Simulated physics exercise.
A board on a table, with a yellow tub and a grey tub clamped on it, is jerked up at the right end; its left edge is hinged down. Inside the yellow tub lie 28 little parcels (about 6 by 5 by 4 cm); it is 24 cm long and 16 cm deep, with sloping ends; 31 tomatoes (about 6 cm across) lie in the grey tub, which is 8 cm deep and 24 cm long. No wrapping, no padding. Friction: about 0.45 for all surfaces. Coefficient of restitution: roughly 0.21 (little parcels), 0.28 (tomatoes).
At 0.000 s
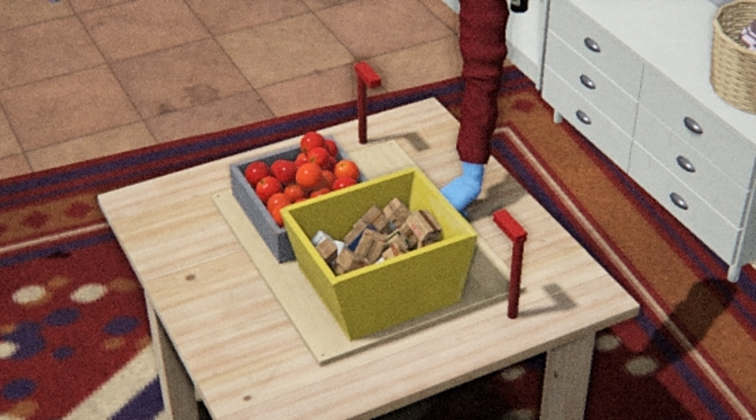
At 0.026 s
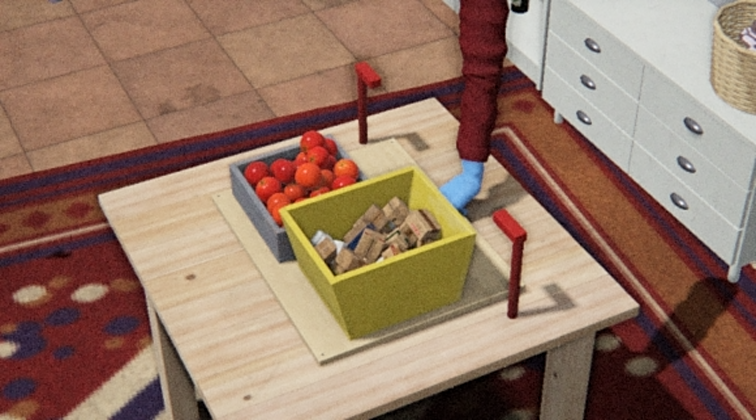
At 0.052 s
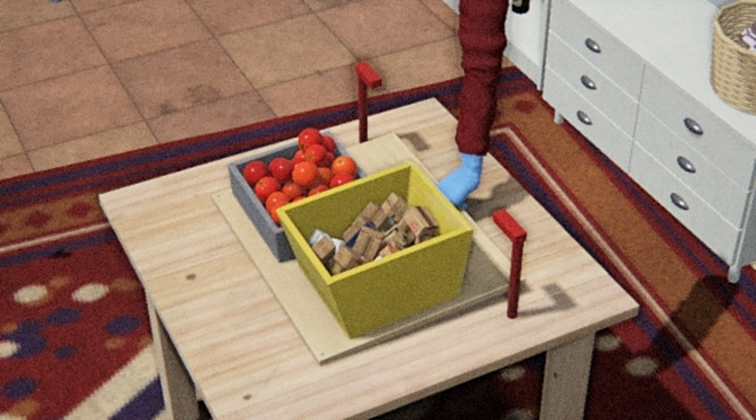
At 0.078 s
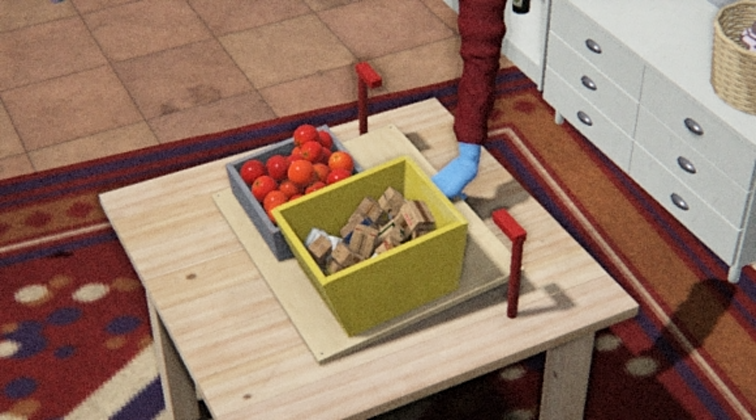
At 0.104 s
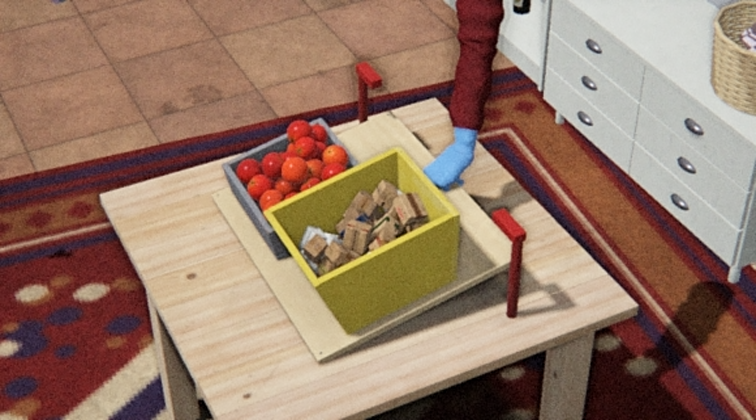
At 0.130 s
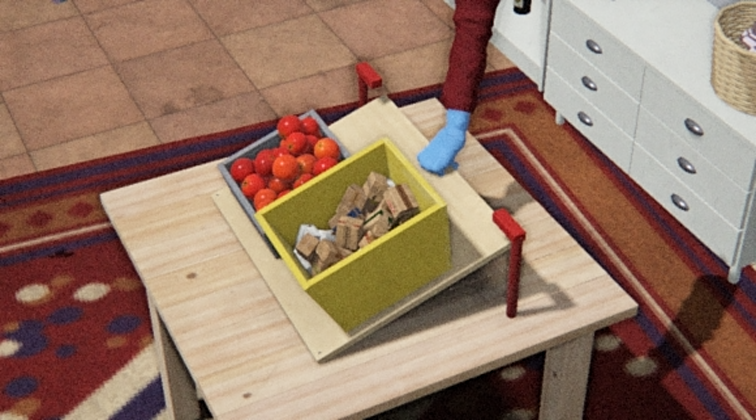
Yellow tub of small parcels and grey tub of red balls tilting leftward as a blue-gloved hand raises the board beneath them.
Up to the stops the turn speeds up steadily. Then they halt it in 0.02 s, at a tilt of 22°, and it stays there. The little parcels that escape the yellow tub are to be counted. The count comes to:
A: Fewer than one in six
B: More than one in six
A.
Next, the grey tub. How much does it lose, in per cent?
Grey tub: 40%.
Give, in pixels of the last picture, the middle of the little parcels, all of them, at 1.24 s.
Centre: Around (329, 264) px.
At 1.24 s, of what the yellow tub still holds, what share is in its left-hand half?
80 per cent or so.
After 0.14 s, the board meets the red stops.
After 0.24 s, tilt 22°; the yellow tub has all 28 and the grey tub is down by 1 of 31.
After 0.38 s, tilt 22°; the yellow tub has all 28 and the grey tub is down by 6 of 31.
After 0.64 s, tilt 22°; the yellow tub is down by 2 of 28 and the grey tub is down by 12 of 31.
When it is over (at 1.24 s), the yellow tub is down by 2 of 28 and the grey tub is down by 12 of 31. Asked share, 2 of 28, 7 per cent.
